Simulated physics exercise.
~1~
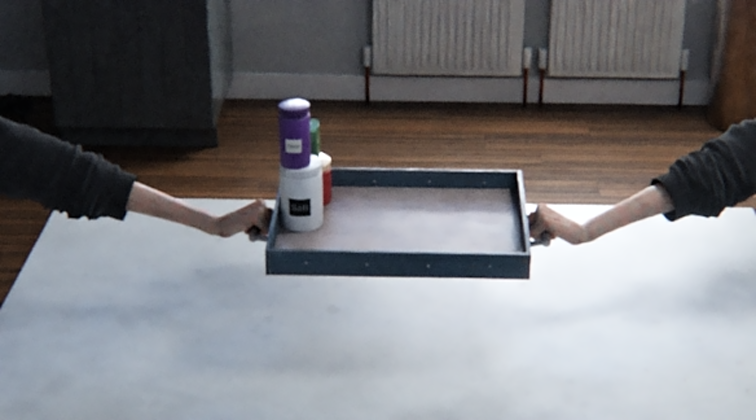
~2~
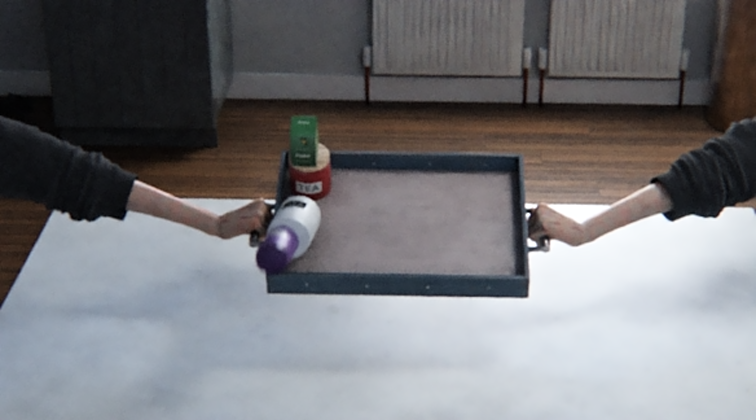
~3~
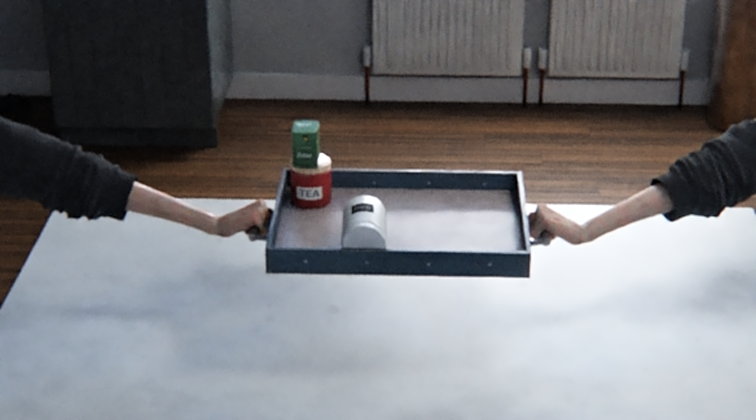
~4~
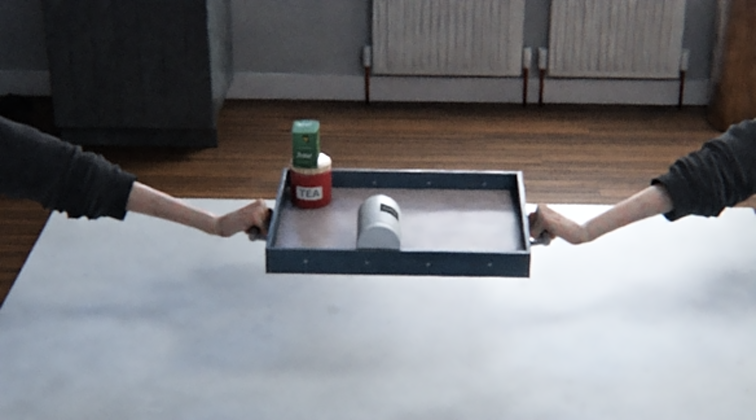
Two hands tipped a serving tray towards the viewer, and the white jar toppled, sending the purple jar on top of it off the tray. They levelled it again, leaving the white jar on its side and the green packet standing on the red jar.
